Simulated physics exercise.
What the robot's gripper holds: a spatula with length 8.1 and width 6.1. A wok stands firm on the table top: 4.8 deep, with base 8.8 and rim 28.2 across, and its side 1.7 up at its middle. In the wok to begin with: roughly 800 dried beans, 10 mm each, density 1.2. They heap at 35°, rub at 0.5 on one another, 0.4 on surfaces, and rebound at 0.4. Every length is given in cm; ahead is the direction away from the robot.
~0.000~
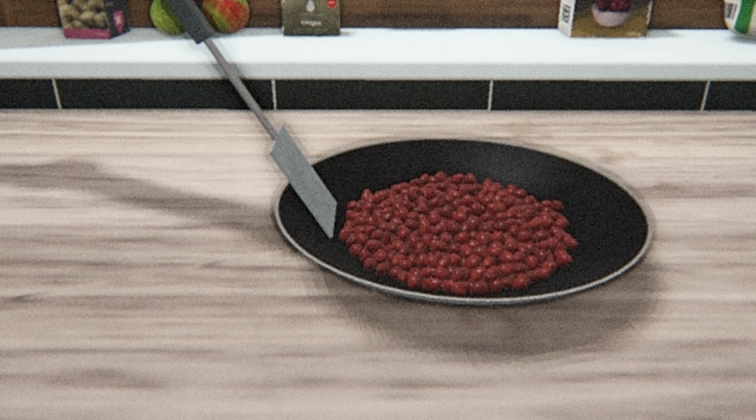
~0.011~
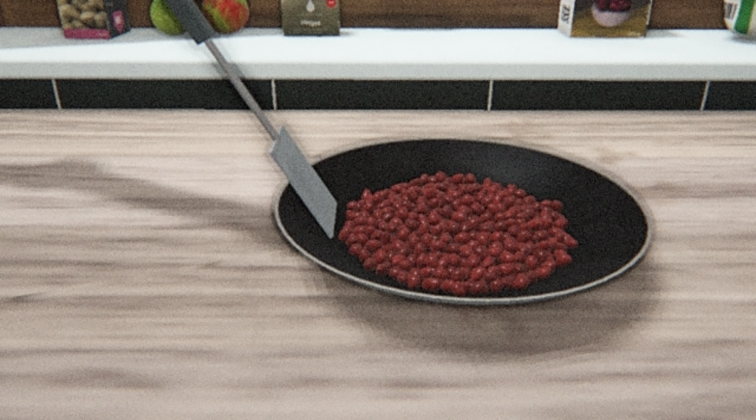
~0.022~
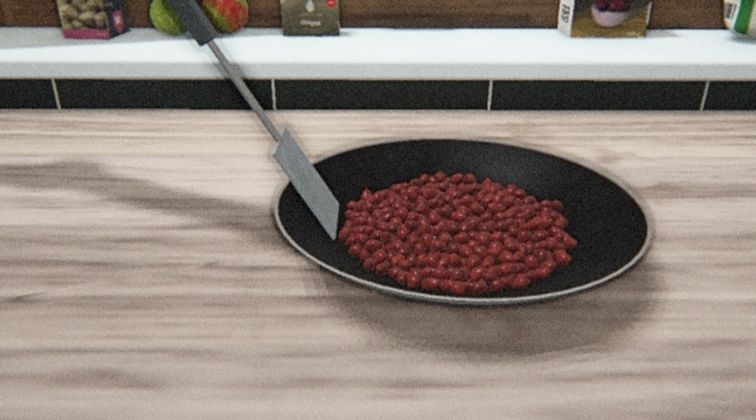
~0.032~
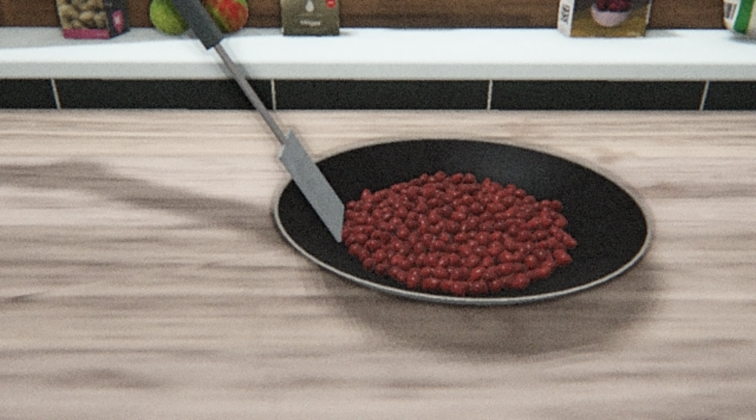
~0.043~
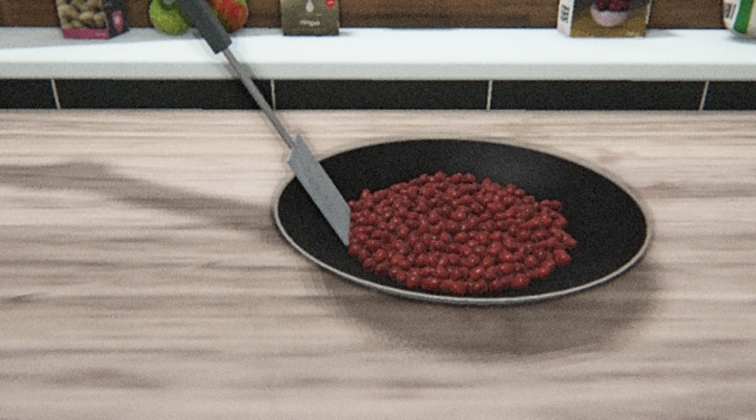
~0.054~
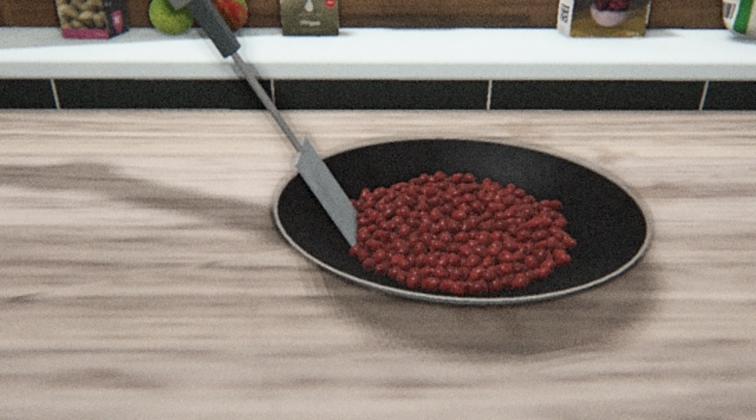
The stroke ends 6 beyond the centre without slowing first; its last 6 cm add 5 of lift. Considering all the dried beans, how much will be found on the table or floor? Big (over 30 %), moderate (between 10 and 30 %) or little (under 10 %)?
The share is little.
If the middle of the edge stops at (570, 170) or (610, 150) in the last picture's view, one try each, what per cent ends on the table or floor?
Respectively about 10 and 25 percent end on the table or floor.
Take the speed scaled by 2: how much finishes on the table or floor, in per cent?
Roughly 15 percent ends on the table or floor.
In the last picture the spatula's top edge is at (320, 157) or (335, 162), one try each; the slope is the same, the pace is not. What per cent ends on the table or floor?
Roughly 10 per cent, then roughly 20 per cent.
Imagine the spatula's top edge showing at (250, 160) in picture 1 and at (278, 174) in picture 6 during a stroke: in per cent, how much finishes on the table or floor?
Some 5 percent ends up on the table or floor.
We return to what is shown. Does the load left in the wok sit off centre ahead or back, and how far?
The balance point lies close to 4.5 cm ahead.
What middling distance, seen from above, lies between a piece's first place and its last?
I'd estimate close to 4 centimetres.
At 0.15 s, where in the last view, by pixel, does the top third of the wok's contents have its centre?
It is centred near (494, 211).
After 0.15 s, sloping 59°, highest piece 5 above the table; 798 in the wok.
After 0.24 s, sloping 59°, highest piece 7 above the table; 798 in the wok.
After 0.49 s, sloping 59°, highest piece 7 above the table; 782 in the wok, 10 on the table or floor, 6 on the blade or in flight.
After 1.54 s, sloping 59°, highest piece 7 above the table; 777 in the wok, 21 on the table or floor.
In the end, 777 in the wok, 21 on the table or floor. That is 3 % on the table or floor.
